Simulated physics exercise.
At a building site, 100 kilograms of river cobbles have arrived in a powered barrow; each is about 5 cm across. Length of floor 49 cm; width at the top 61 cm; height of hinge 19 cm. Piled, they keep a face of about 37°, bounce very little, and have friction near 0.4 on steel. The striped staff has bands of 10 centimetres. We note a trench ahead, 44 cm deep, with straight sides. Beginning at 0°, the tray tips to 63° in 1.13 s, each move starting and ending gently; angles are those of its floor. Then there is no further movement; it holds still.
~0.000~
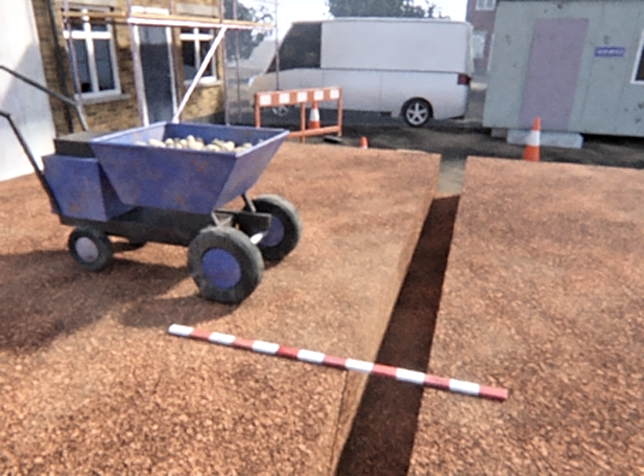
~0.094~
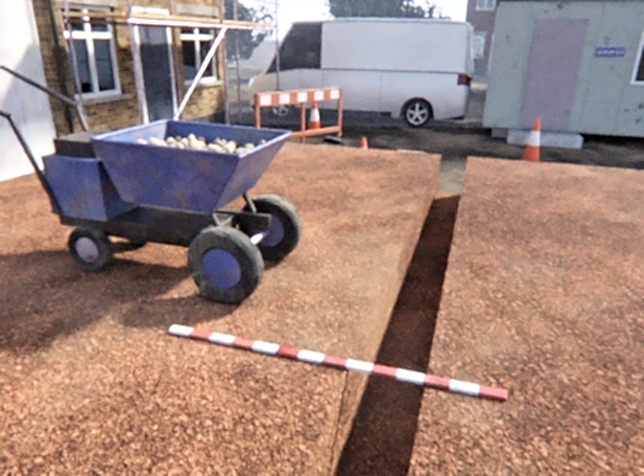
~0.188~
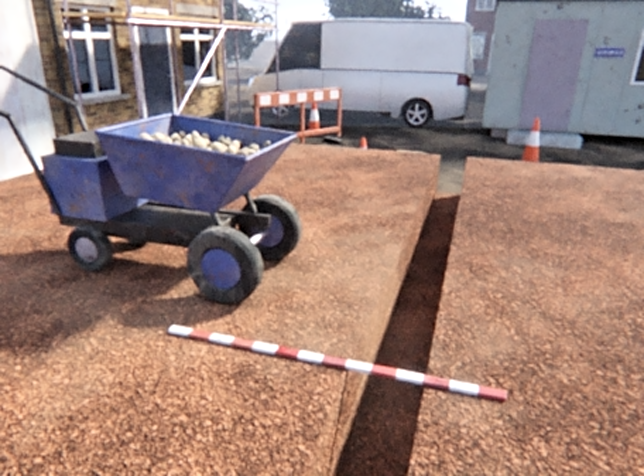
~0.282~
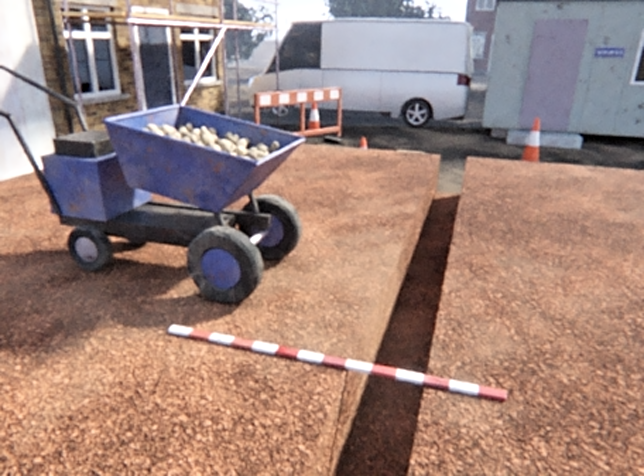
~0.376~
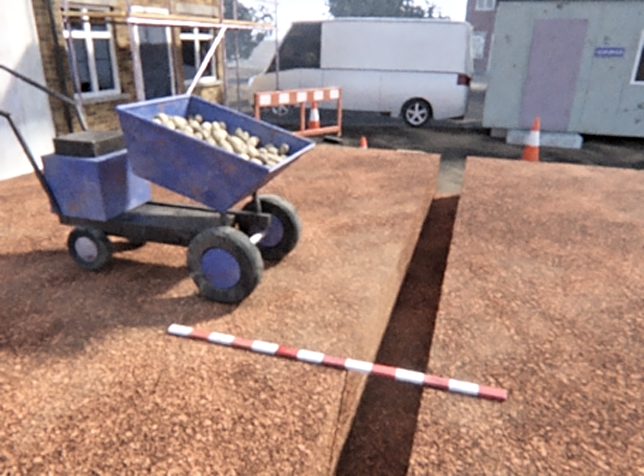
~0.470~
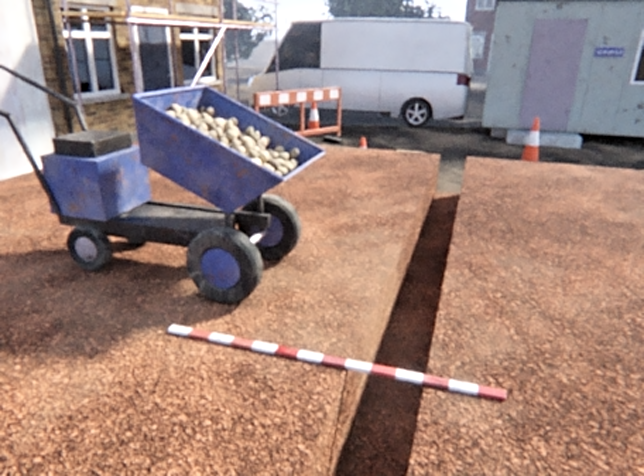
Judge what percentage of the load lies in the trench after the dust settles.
About 49 %.
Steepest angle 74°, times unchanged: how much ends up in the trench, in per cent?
It would be near 90 per cent.
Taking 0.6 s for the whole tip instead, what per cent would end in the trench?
In that case some 50 per cent.
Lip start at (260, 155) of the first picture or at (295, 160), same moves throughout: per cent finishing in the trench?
Result: Close to 60 then close to 40 per cent.
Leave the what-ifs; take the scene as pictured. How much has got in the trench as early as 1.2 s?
Some 5 per cent of the load by that point.
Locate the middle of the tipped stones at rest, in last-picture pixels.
Somewhere near pixel (398, 365).
After 0.9 s the floor is at 53°; 100 % in the tray; the foremost stones are at (323, 204).
After 1.2 s the floor is at 63°; 87 % in the tray, 6 % short of the trench, 6 % in the trench; the foremost stones are at (403, 294).
After 1.6 s the floor is at 63°; 61 % in the tray, 8 % short of the trench, 30 % in the trench; the foremost stones are at (430, 360).
After 3.5 s the floor is at 63°; 37 % in the tray, 14 % short of the trench, 49 % in the trench; the foremost stones are at (434, 360).
